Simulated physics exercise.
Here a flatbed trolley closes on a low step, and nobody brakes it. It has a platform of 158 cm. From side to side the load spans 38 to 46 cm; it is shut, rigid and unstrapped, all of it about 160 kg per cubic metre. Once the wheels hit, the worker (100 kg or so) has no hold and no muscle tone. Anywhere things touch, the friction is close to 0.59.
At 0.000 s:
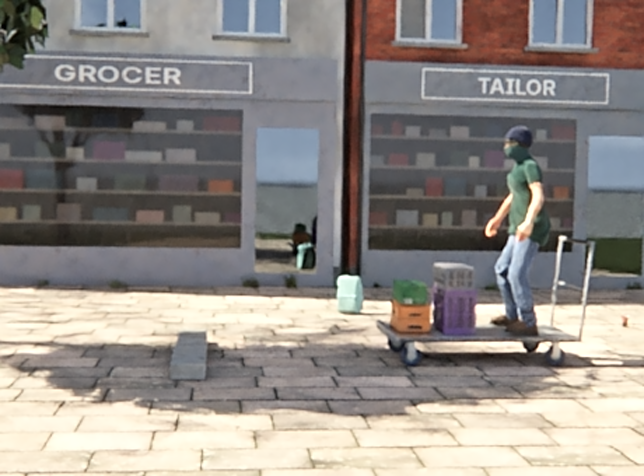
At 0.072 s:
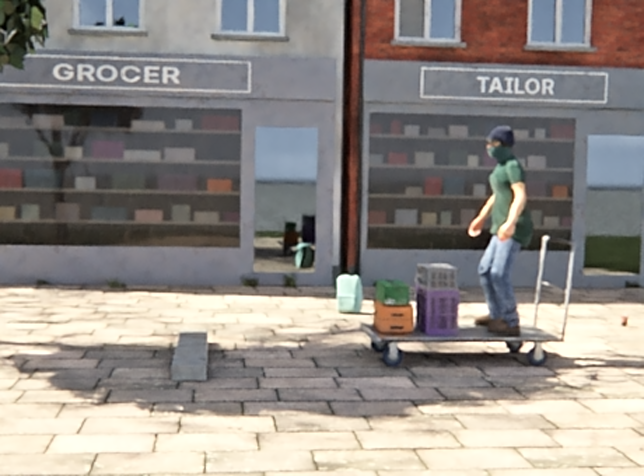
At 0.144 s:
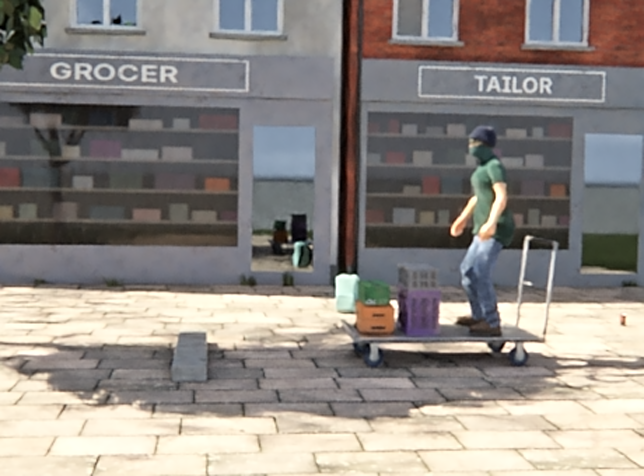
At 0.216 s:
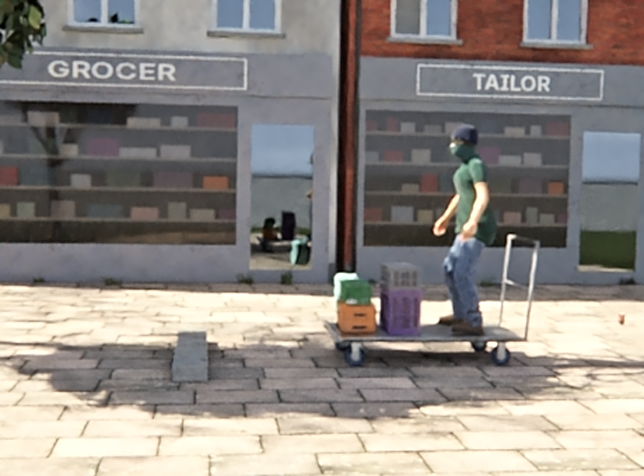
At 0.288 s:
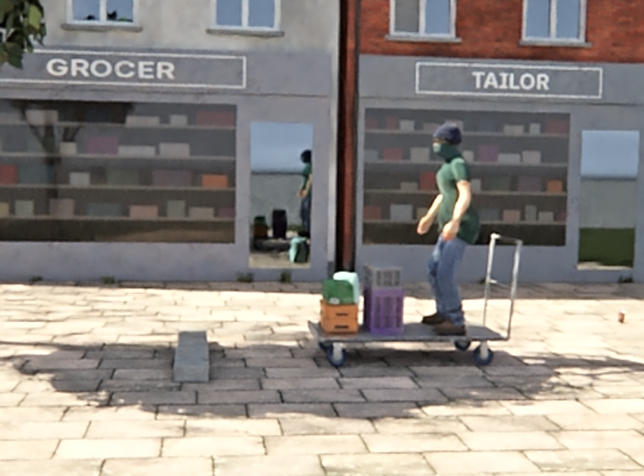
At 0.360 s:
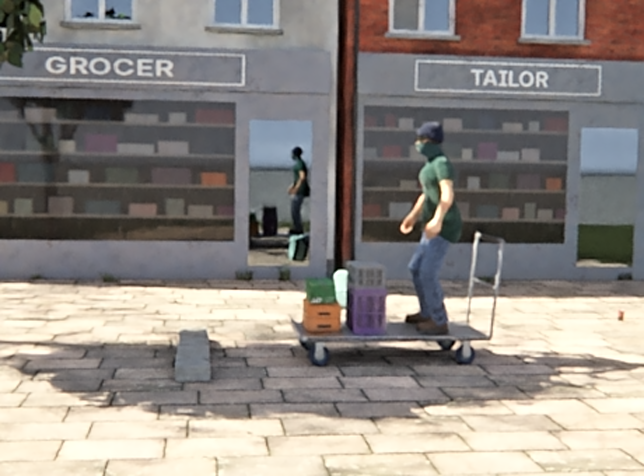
The clip opens on a worker in a green shirt and dark cap standing on a flatbed trolley loaded with stacked crates and cases, outside a tailor's shop. The trolley rolls steadily left across the paving, passing in front of a pale green container, while the worker's reflection appears in the grocer's glass.
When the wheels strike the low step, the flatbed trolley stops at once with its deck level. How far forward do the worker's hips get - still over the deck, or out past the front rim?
They are still over the deck.
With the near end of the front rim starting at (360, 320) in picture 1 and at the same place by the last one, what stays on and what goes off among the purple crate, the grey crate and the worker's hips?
Then purple still riding, grey dropped, hips still riding.
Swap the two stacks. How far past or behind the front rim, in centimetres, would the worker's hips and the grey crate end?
Hips 70 behind, grey 80 past.
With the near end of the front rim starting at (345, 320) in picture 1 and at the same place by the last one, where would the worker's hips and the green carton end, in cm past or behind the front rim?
Rest points: Hips at 110 cm behind, green at 40 cm past.
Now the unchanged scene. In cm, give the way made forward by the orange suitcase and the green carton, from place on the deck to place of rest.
Forward shift, cm - orange: 5; green: 90.
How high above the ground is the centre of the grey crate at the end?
Roughly 10 centimetres.
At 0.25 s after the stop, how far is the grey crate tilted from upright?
It leans roughly 50°.
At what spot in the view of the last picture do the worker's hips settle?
Roughly pixel (271, 269).
The wheels strike at 0.73 s.
After 1.28 s the worker's hips are 62 cm behind the rim, near (273, 273) in the last picture's view.
After 1.73 s the worker's hips are 58 cm behind the rim, near (268, 269) in the last picture's view.
At rest, 4.2 s, past the rim, grey crate and green carton; behind it, orange suitcase, purple crate and the worker's hips.
